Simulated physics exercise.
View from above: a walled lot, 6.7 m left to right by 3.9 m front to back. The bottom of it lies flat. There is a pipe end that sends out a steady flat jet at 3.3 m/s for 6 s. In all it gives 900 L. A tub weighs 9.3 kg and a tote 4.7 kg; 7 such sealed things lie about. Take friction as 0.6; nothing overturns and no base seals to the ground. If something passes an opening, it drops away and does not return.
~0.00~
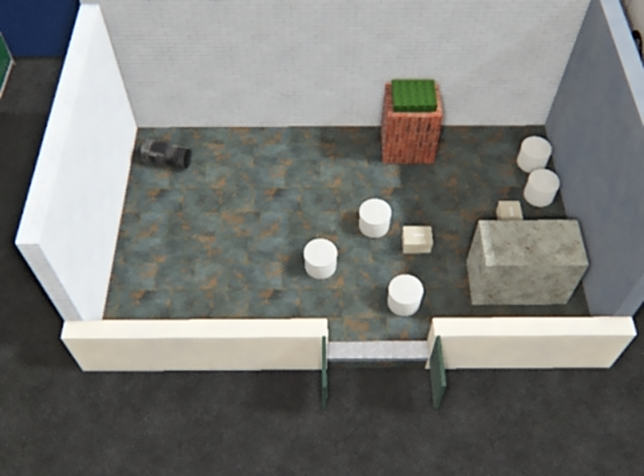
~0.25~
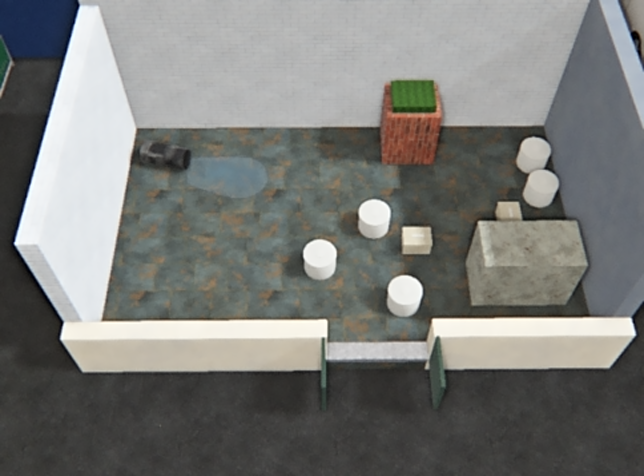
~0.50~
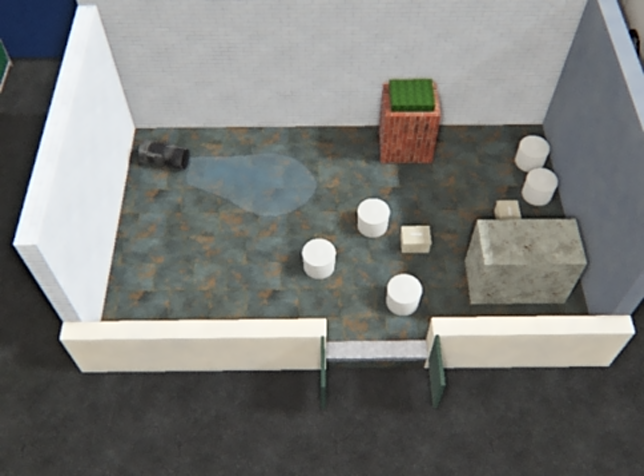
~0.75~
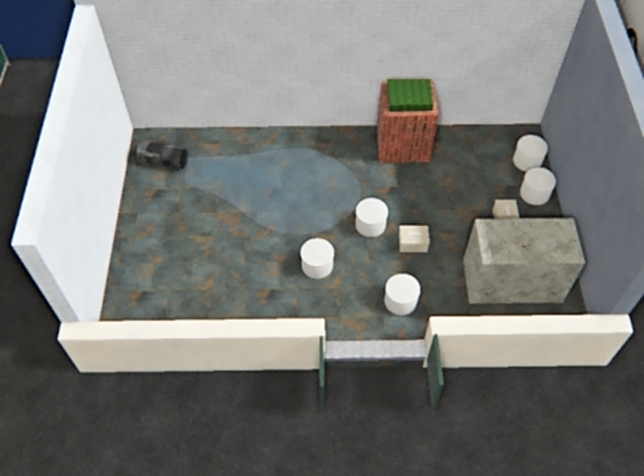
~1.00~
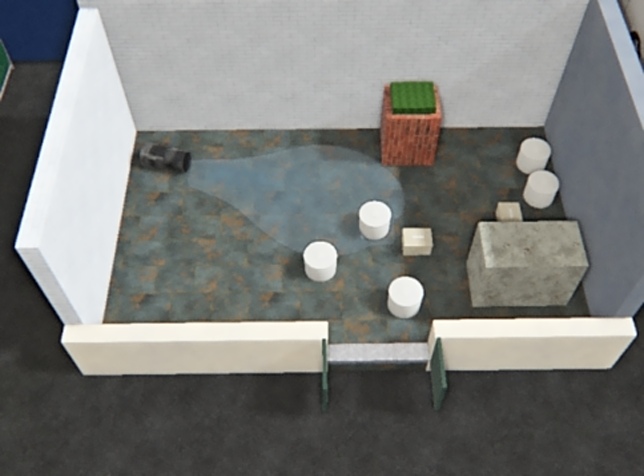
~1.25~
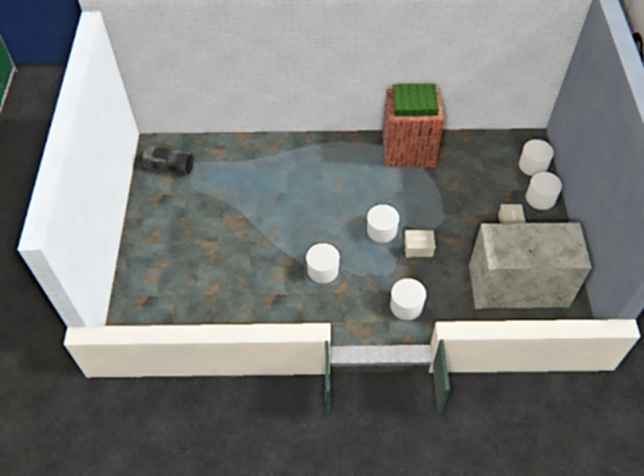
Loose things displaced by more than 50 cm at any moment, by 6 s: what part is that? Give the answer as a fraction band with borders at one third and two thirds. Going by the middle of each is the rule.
Band: 2/3 or more.
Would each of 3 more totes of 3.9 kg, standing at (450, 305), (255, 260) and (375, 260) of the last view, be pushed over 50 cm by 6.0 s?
Going one by one: Goes farther, stays closer, goes farther.
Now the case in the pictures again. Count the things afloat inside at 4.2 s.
Count: 4.
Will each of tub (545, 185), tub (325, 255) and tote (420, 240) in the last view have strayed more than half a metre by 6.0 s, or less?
In that order: Over, short of it, past it.
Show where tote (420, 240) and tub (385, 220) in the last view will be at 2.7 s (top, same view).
First one near (451, 251), second near (436, 225).
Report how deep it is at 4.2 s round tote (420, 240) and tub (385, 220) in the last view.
Depth approx. 8 cm / 6 cm.
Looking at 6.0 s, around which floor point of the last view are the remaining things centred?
Mean position approx. (486, 231).
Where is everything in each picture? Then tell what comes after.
The first picture shows a tub at (375, 212), on the bottom; a tub at (544, 181), on the bottom; water covers 0.0 m2; 0 of 7 have shifted.
The second picture shows a tub at (375, 213) rests on the ground; a tub at (544, 182), on the bottom; water covers 0.8 m2; 0 of 7 have shifted.
The third picture shows a tub at (374, 211) rests on the ground; a tub at (542, 180), on the bottom; water covers 1.7 m2; 0 of 7 have shifted.
The fourth picture shows a tub at (372, 211) rests on the ground; a tub at (540, 179), on the bottom; 3.0 m2 under water; 0 of 7 have shifted.
The fifth picture shows a tub at (375, 214) rests on the ground; a tub at (544, 182), on the bottom; 4.5 m2 under water; 0 of 7 have shifted.
The sixth picture shows a tub at (383, 218), on the bottom, 9 cm from its start; a tub at (546, 184) rests on the ground; water covers 5.7 m2; 1 of 7 have shifted.
After 1.8 s 0 of 7 are over 50 cm from their spots; 0 afloat.
After 2.7 s 1 of 7 are over 50 cm from their spots; 0 afloat.
After 4.2 s 3 of 7 are over 50 cm from their spots; 4 afloat.
After 6.0 s 5 of 7 are over 50 cm from their spots, and 5 have been at some point; 5 afloat.
